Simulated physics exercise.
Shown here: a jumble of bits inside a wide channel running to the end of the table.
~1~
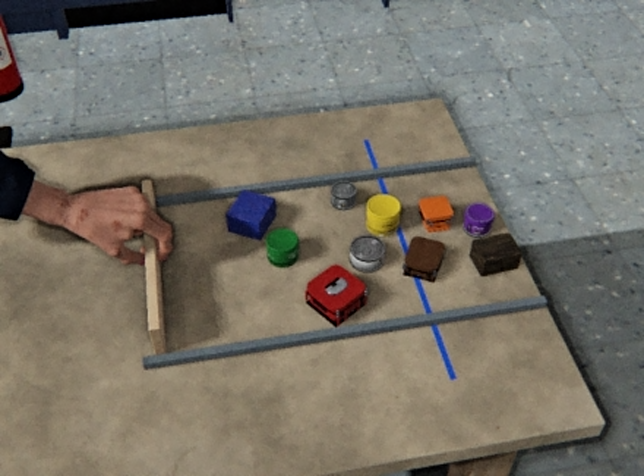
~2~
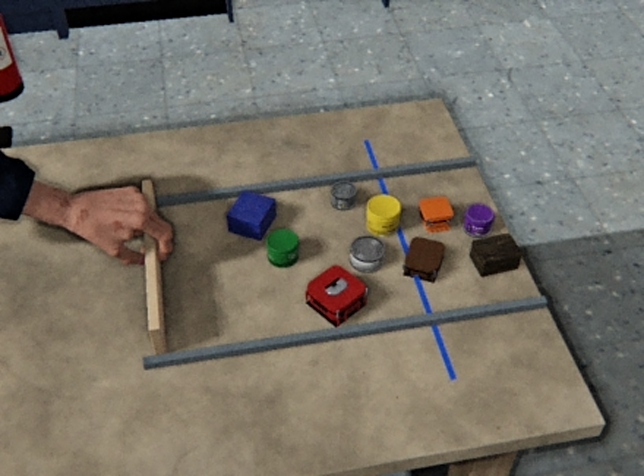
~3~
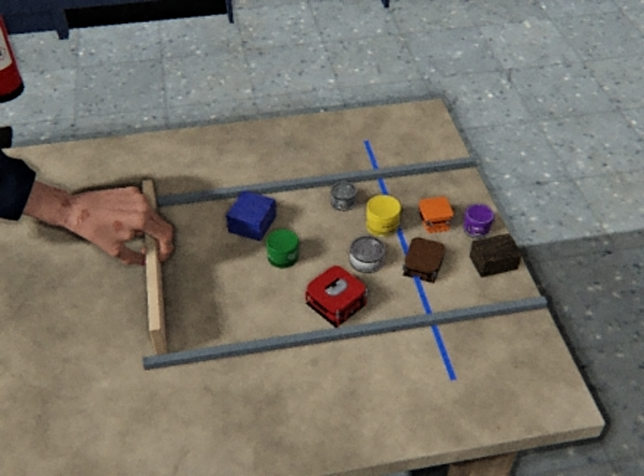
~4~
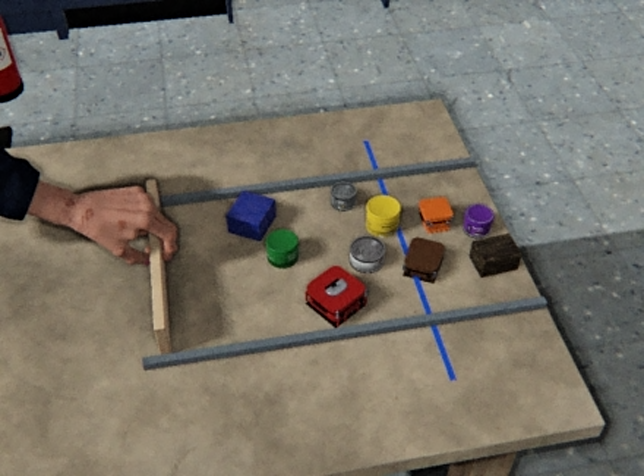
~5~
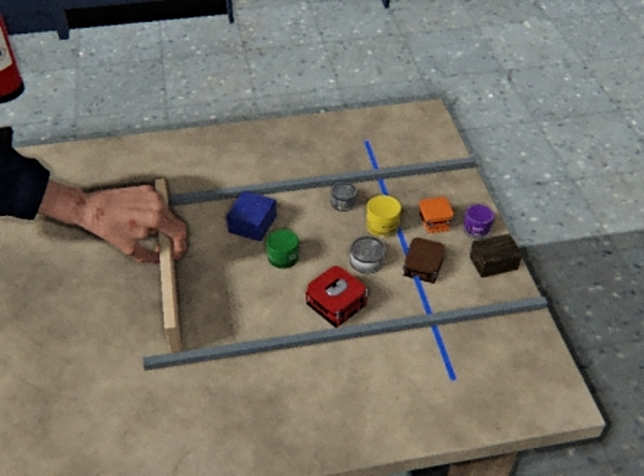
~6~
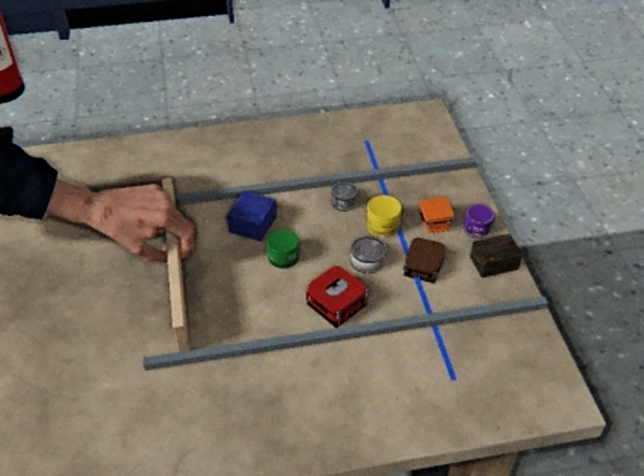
A hand held a wooden board upright across a channel on a table, kept still at first, then slid it slightly right toward the scattered colourful pots and blocks, which all stayed where they were.
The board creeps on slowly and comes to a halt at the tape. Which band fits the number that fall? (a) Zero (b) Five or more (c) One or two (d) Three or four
Zero (a).
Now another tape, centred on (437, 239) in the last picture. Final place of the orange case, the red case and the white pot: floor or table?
Orange case stays put, red case stays put, white pot stays put.
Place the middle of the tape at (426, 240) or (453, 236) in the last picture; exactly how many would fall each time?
The counts: 0 and 2.
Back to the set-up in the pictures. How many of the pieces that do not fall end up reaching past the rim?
Expected count: 0.
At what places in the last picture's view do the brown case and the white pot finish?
In the last picture the brown case sits at (463, 257) while the white pot sits at (429, 258).
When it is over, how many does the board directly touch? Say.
Counting them up gives 4.
Early on, none off yet; black block at rest near (496, 256); purple pot at rest near (479, 221); orange case at rest near (436, 216).
Finally, the number that fall off is zero.
